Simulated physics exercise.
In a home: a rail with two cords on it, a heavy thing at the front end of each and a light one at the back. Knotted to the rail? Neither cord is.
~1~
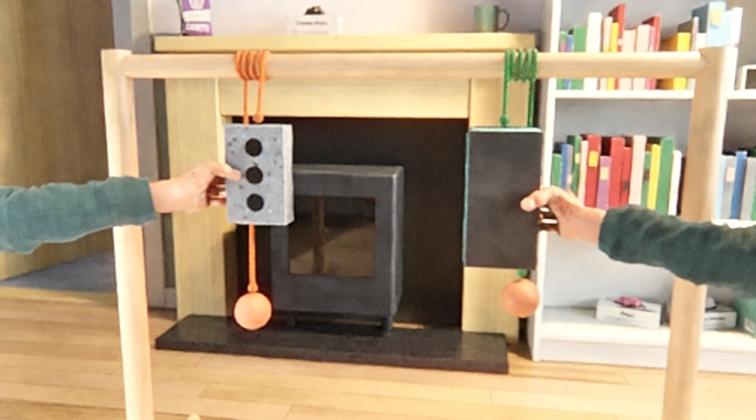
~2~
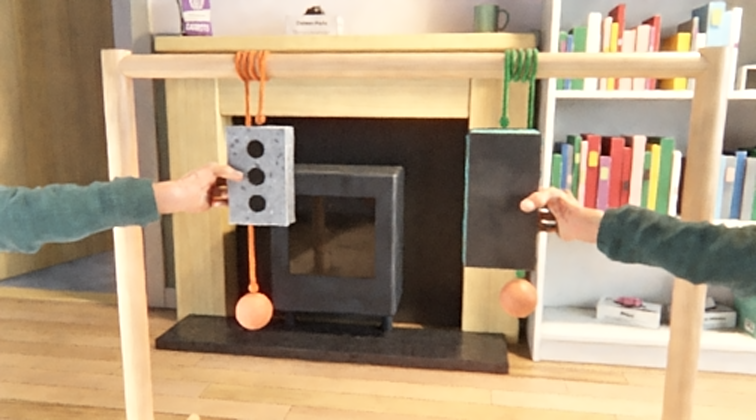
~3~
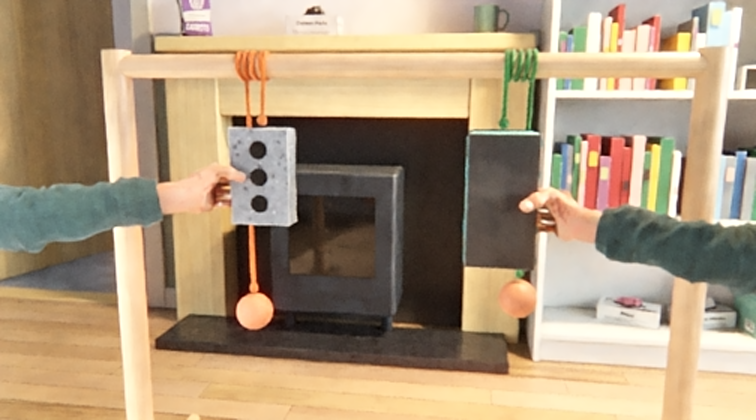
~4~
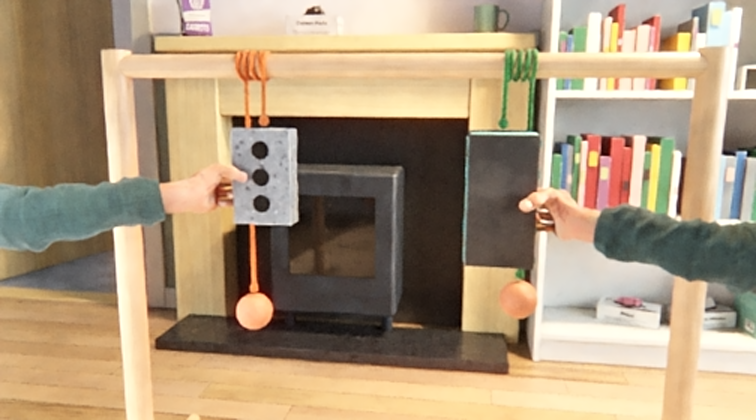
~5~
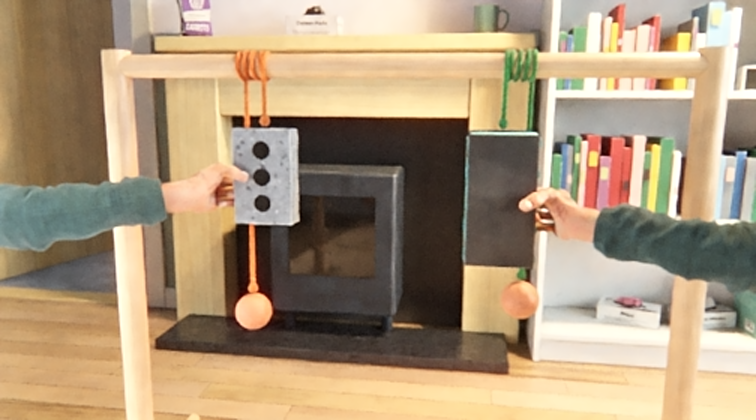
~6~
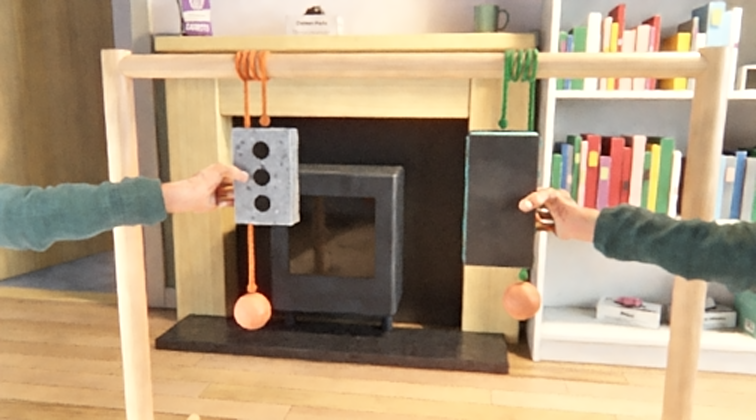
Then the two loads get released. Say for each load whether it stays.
My prediction: Most likely the paver stays where it is the whole time. Most likely the turquoise case stays where it is the whole time.
Then, 0.38 s later than the last view, paver in the air near (262, 148); turquoise case in the air near (503, 190).
Then, 0.90 s later than the last view, paver in the air near (276, 170); turquoise case in the air near (504, 189).
Finally, paver in the air near (264, 168); turquoise case in the air near (504, 188). The paver keeps its height and the turquoise case stays hanging.
